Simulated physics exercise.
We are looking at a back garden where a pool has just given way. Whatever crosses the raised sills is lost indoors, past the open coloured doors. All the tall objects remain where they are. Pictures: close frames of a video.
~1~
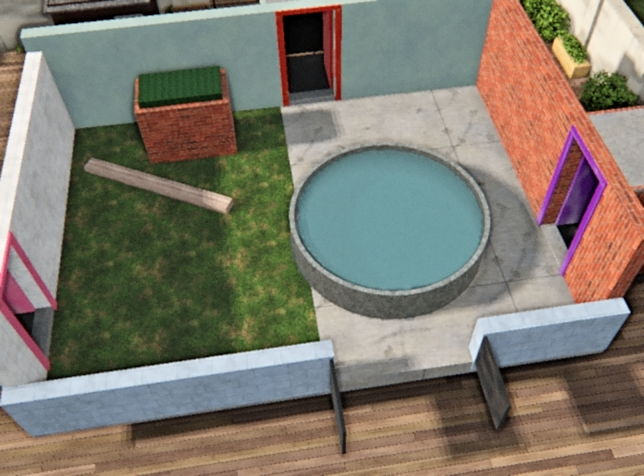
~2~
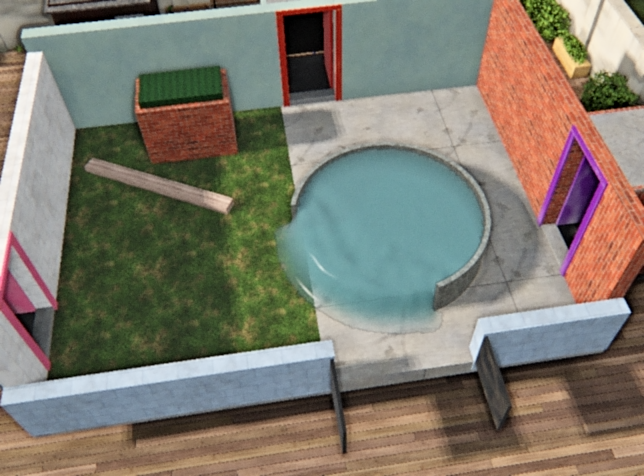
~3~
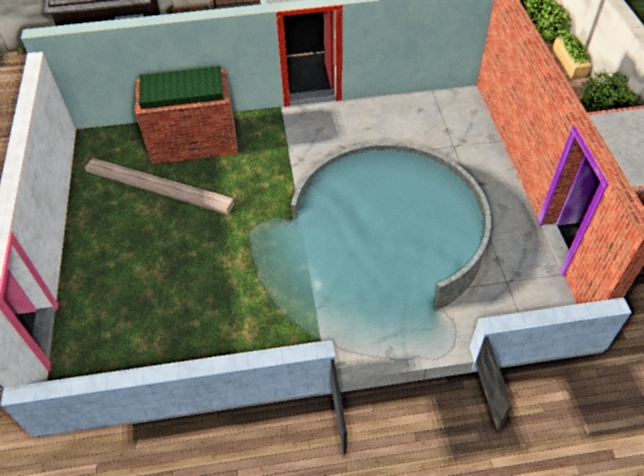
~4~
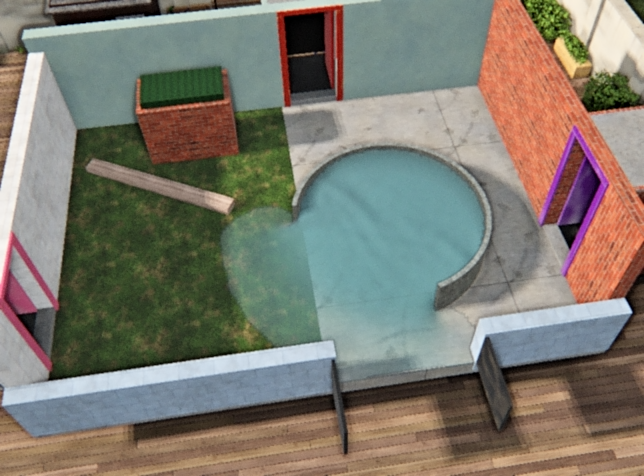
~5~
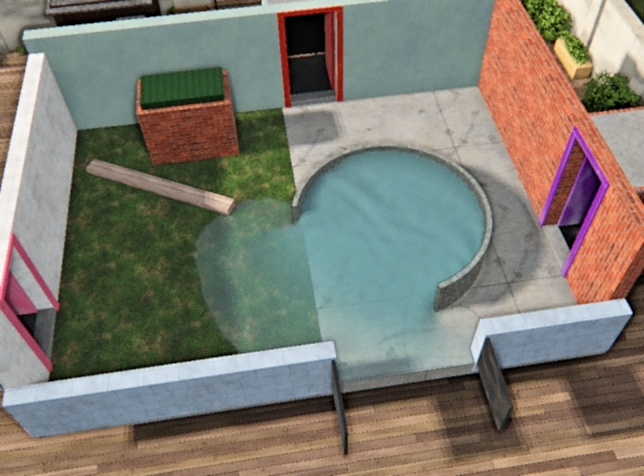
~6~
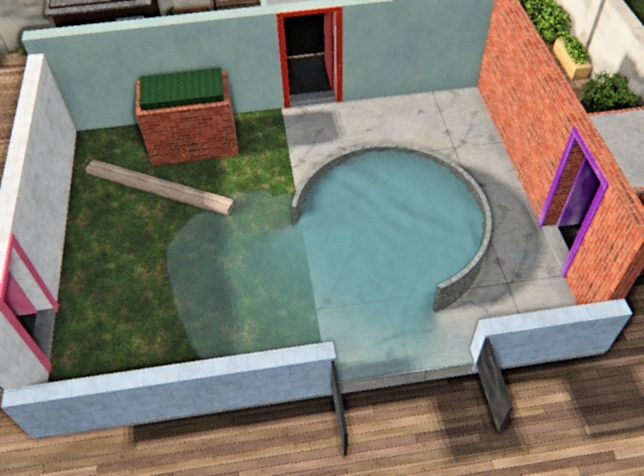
A walled back garden, half grass and half pale paving, is seen from high above by a still camera. A round grey-rimmed pool of blue-green water stands on the paving, with a plank and a green-topped brick block on the grass to its left, and red, purple and pink doorframes around. The pool's front-left wall gives way, and water pours out, spreading leftward across the grass and forward over the paving.
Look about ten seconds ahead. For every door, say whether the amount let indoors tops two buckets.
The pink door tops two buckets; the purple door stays at two buckets or less; the red door stays at two buckets or less.
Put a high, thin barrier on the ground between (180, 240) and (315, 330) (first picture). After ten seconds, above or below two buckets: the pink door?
Note: Pink door remains below threshold.
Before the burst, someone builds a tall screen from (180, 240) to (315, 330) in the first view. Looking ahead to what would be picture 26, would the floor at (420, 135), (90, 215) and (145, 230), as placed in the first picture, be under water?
Reading them off in sequence: Spared, swamped, swamped.
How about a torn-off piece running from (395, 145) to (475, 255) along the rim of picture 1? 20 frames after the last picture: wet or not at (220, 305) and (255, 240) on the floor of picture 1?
Respectively: Parched and parched.
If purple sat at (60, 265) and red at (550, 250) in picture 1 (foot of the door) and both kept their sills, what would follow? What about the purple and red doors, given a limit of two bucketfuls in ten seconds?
First the purple door, which crosses the line, then the red door, which stays on the safe side.
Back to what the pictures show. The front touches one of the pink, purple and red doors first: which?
It's the pink-painted one.
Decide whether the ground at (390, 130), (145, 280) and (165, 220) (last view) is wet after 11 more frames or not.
Lab note, in the order given: Unwetted, wet through, wet through.
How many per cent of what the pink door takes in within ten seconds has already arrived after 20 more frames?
Share at that point: Close to 40 in a hundred.
A moment on, water covers 30 % of the floor; the pink door not reached, the purple door not reached, the red door not reached.
Next, water covers 40 % of the floor; the pink door not reached, the purple door not reached, the red door not reached.
Then, water covers 45 % of the floor; the pink door over two buckets in, the purple door not reached, the red door not reached.
Later, water covers 55 % of the floor; the pink door far over two buckets in, the purple door not reached, the red door not reached.
In the end, water covers 75 % of the floor; the pink door far over two buckets in, the purple door not reached, the red door wet at the sill, nothing in.
